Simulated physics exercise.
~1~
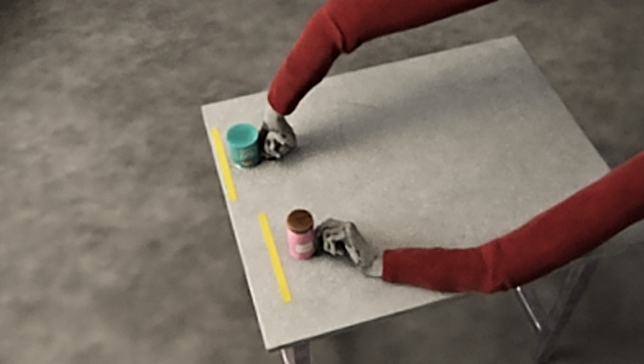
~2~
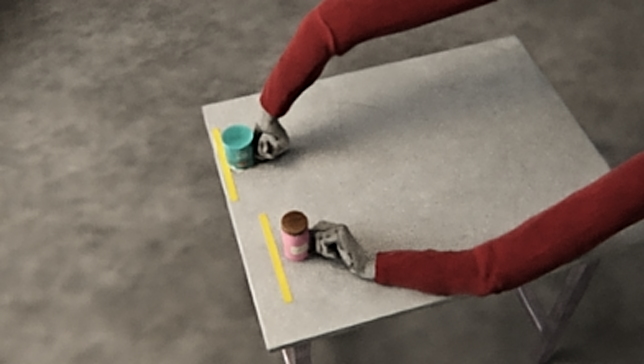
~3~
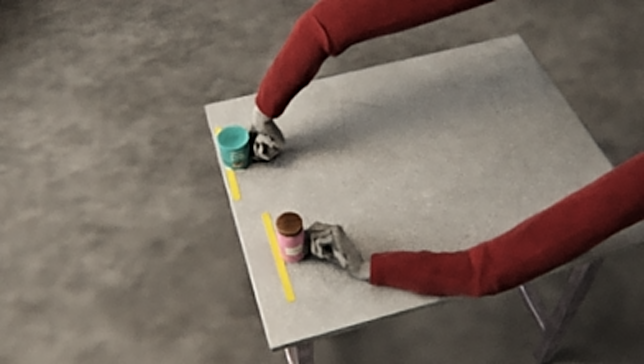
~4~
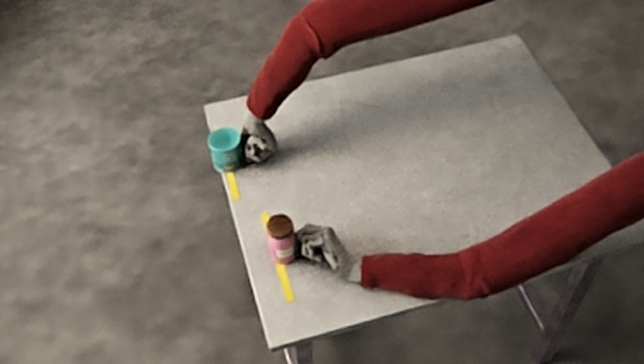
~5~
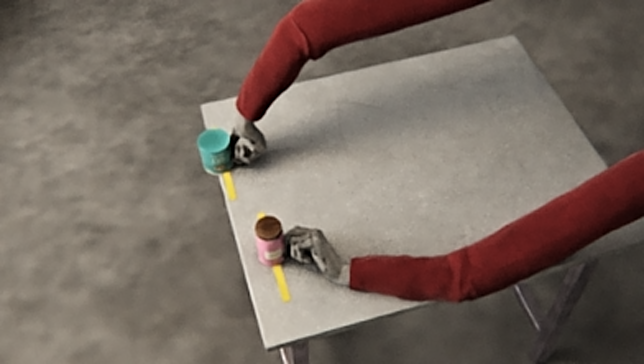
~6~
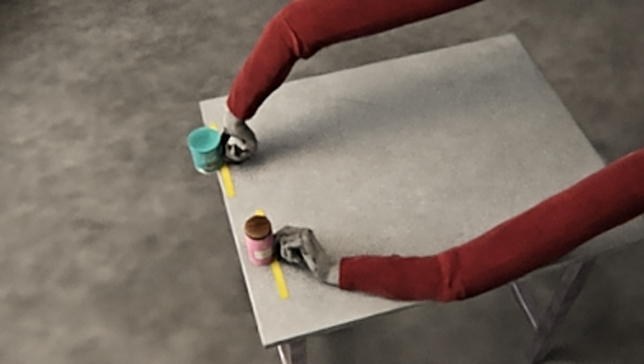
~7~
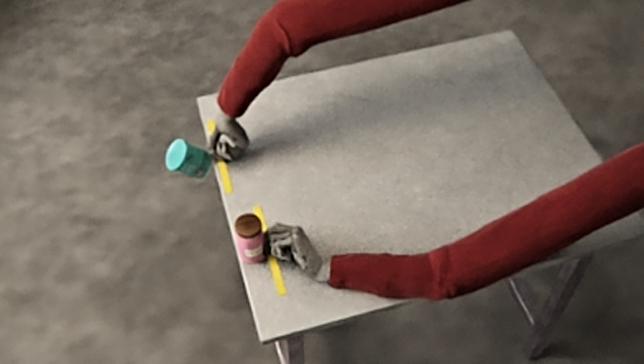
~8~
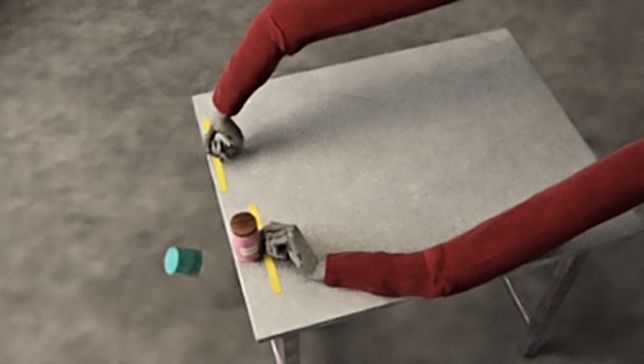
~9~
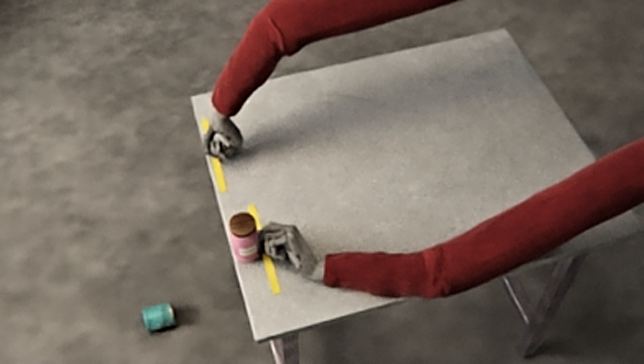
Two red-sleeved arms pushing a turquoise pot and a pink jar leftward across a table, the pot falling off, the jar staying.
